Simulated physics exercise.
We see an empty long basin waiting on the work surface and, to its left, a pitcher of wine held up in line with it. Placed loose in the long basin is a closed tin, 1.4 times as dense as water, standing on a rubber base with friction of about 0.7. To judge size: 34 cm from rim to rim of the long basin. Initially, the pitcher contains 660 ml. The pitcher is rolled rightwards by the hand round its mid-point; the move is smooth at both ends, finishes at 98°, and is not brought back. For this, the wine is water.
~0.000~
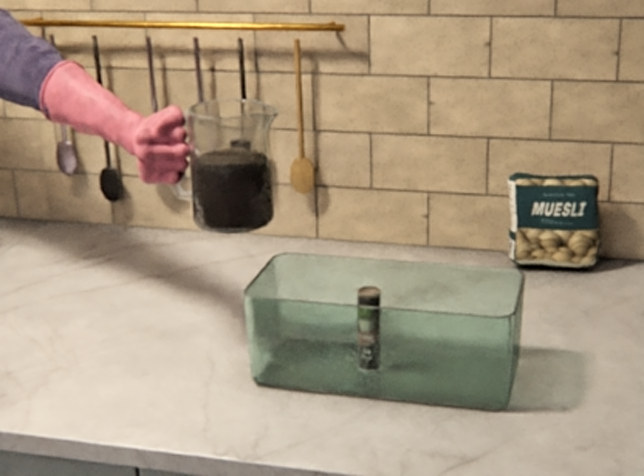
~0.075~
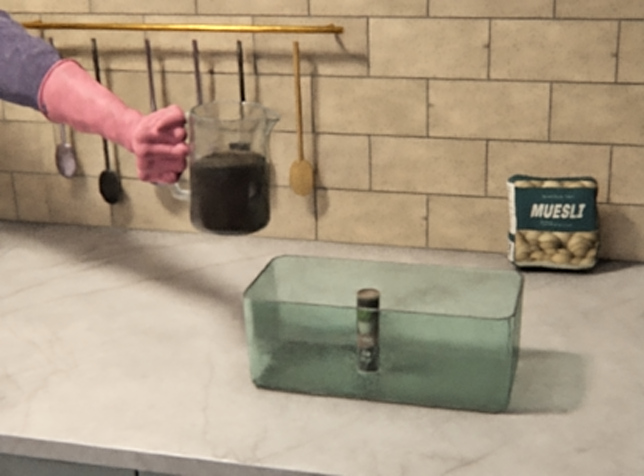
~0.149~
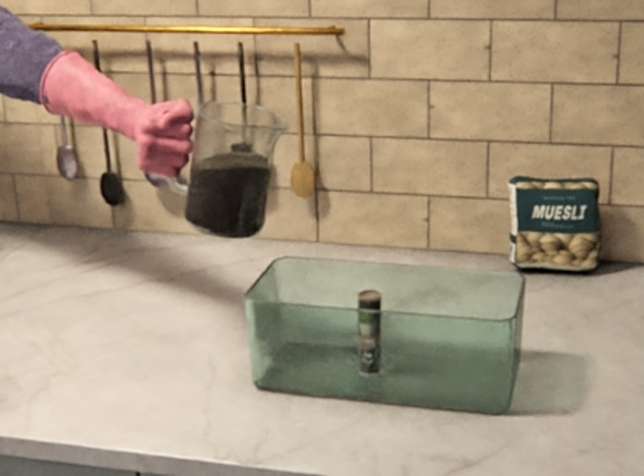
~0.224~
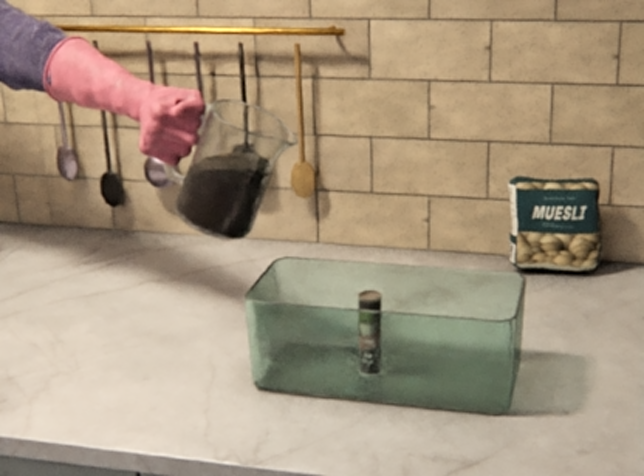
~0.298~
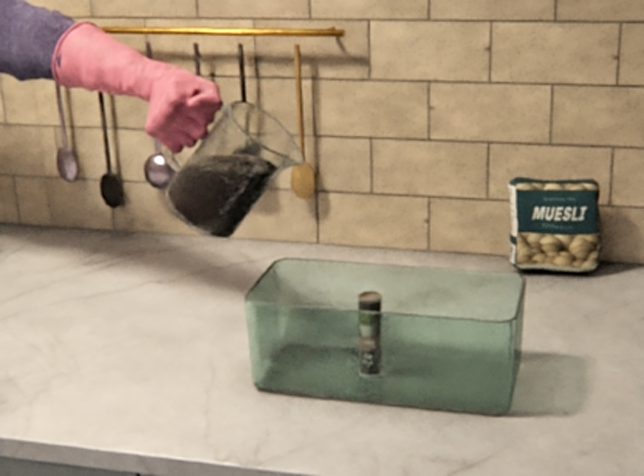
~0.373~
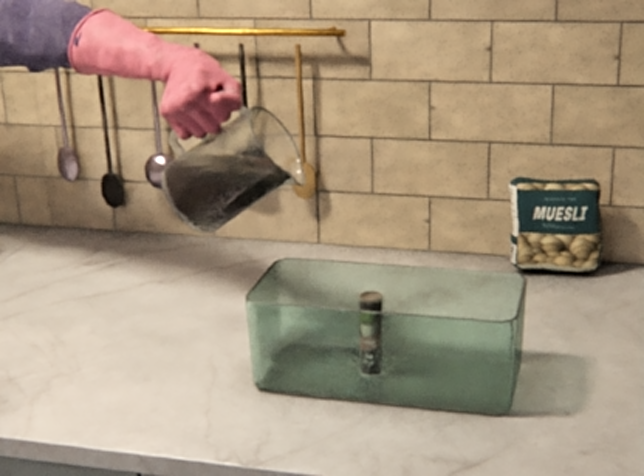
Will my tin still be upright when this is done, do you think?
No, it will have gone over.
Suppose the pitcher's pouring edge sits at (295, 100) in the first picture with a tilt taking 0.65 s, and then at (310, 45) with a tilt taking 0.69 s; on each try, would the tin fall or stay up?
First it stays on its base; then it stays on its base.
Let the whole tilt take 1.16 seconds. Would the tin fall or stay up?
Then the tin tumbles.
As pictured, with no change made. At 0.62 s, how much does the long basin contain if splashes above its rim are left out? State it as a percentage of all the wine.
6 %, give or take.
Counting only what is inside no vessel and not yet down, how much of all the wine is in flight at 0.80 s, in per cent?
Around 20 percent of the liquid.
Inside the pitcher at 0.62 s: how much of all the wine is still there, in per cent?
76 %.
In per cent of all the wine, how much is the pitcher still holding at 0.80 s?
I reckon near 36 per cent still sits there.
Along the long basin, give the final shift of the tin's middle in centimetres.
About 11.5 cm.
After 0.62 s the tilt is 95° and 75 per cent is still to pour; the tin stands where it began.
After 0.80 s the tilt is 98° and 35 per cent is still to pour; the tin stands 1 cm from where it began.
After 0.99 s the tilt is 98° and 16 per cent is still to pour; the tin leans 19°.
After 1.19 s the tilt is 98° and 7 per cent is still to pour; the tin lies on its side.
In the end the tin lies on its side.
